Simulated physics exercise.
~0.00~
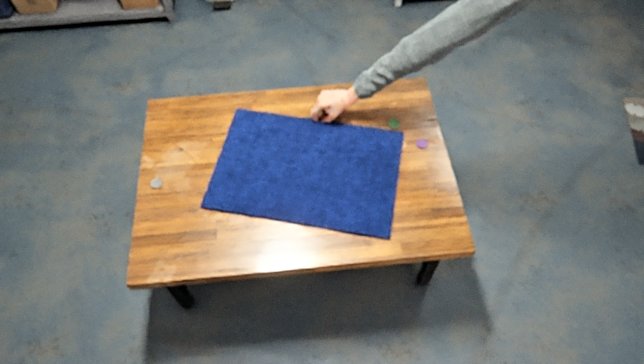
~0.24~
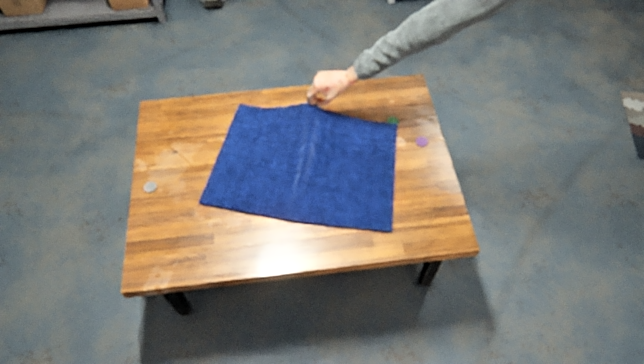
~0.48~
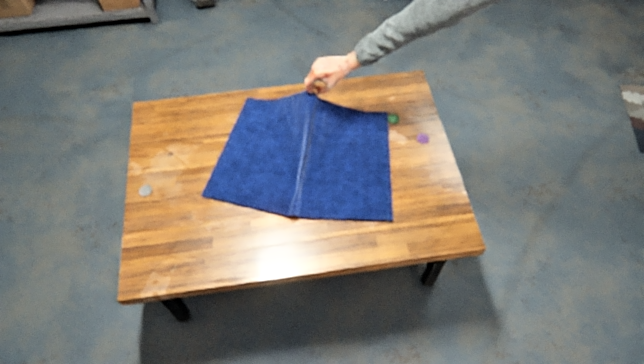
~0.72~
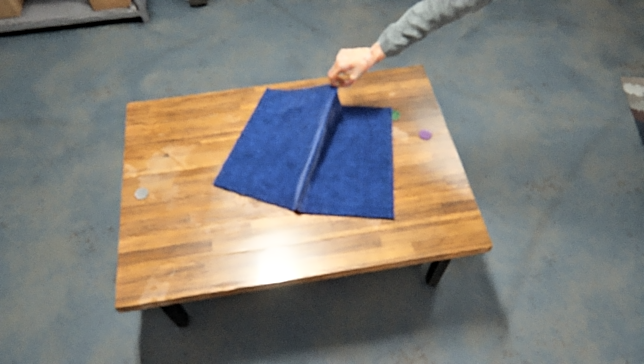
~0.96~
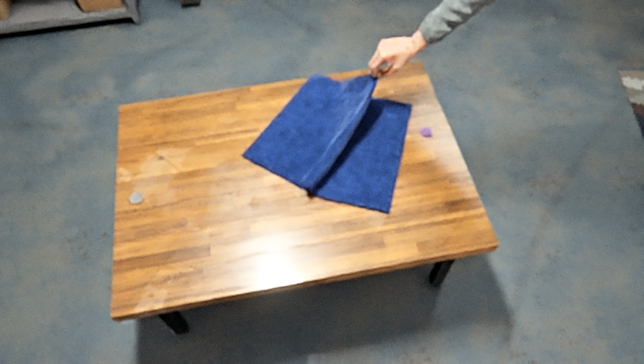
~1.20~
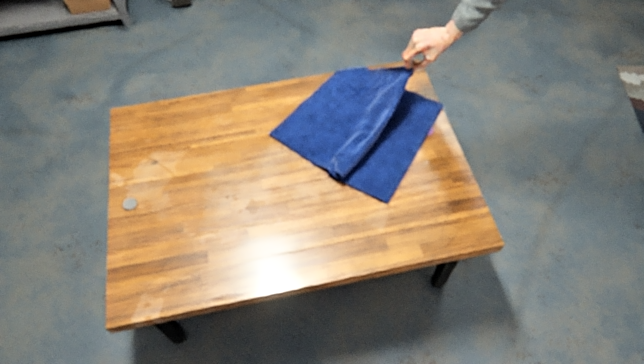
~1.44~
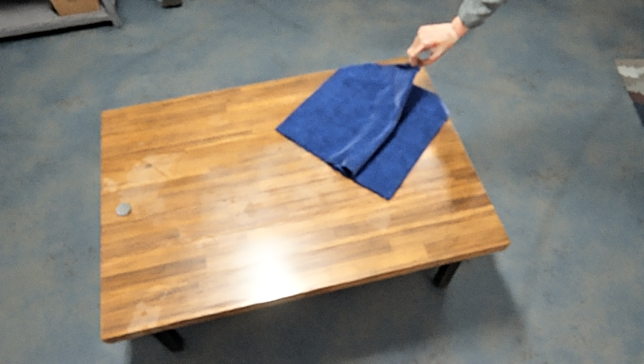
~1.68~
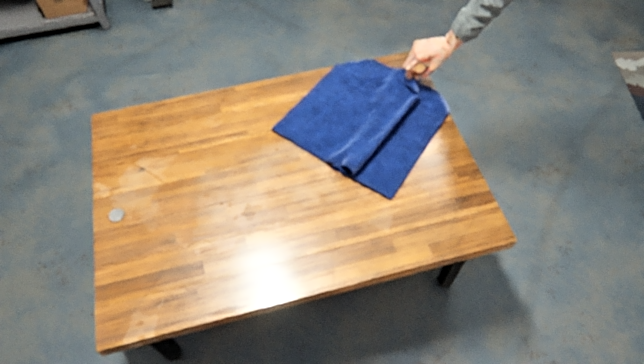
A blue towel lying flat on a wooden table was pinched at its far edge by a hand, lifted into a ridge and dragged right, ending bunched near the far right corner over the green and purple buttons, while the grey one stayed uncovered.
